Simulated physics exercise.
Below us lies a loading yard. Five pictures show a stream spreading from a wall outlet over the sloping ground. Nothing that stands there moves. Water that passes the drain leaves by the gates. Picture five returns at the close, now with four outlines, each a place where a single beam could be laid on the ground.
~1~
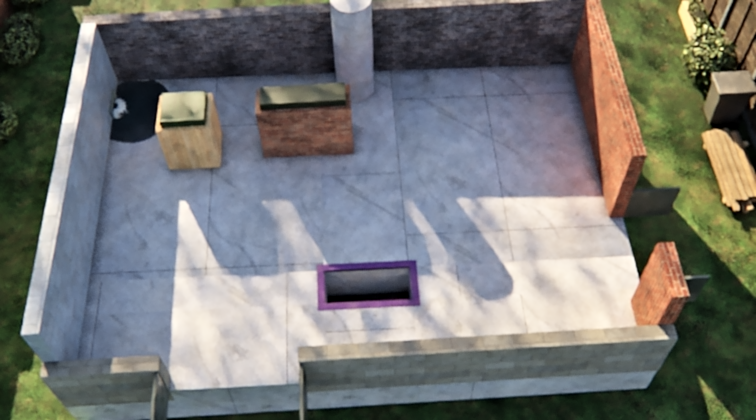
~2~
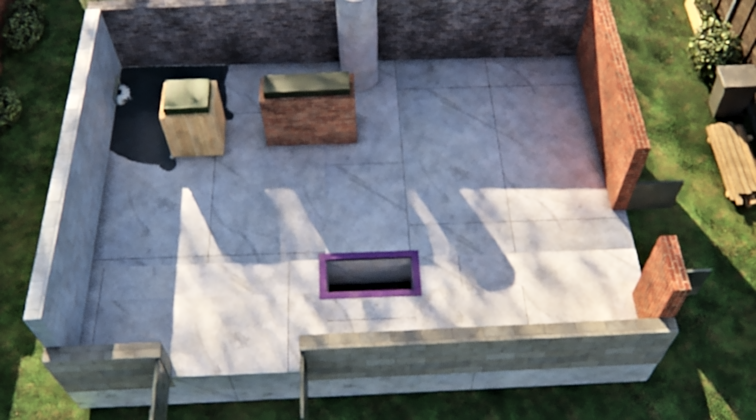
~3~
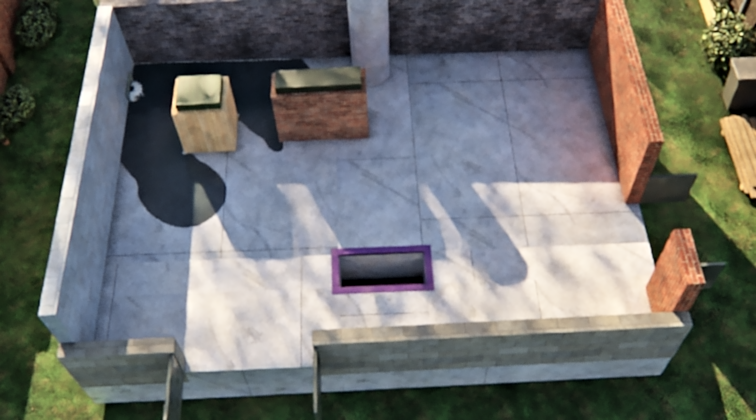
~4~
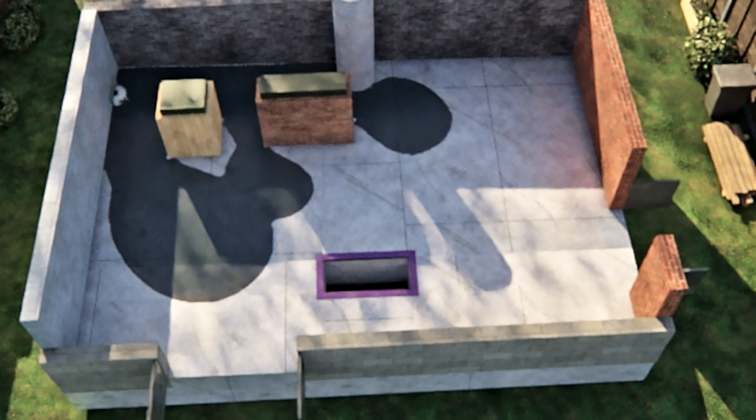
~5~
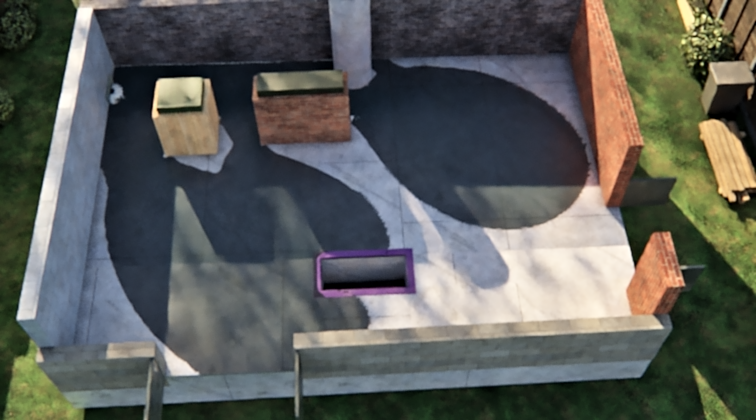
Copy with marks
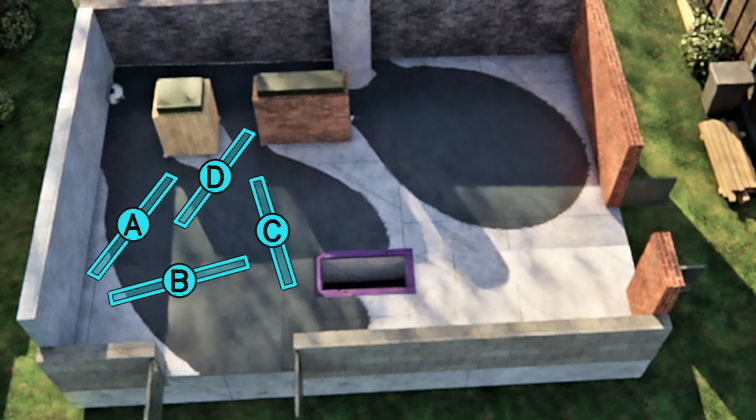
A walled yard's pale floor darkens as liquid spreads from the upper left, reaching the purple-edged pit.
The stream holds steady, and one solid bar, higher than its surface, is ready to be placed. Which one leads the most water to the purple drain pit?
Choose B.
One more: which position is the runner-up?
That is position A.
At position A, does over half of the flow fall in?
No, it does not.
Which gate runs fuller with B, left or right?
The right one.
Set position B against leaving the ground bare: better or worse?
Position B is better.
On the marked copy, A from (93, 275) to (171, 176); B from (111, 298) to (246, 262); C from (256, 178) to (289, 286); D from (180, 224) to (249, 131).
For position A, about 21 % of the stream goes into the purple drain pit, about 77 % out by the gates.
For position B, about 30 % of the stream goes into the purple drain pit, about 69 % out by the gates.
For position C, about 4 % of the stream goes into the purple drain pit, about 95 % out by the gates.
For position D, about 7 % of the stream goes into the purple drain pit, about 92 % out by the gates.
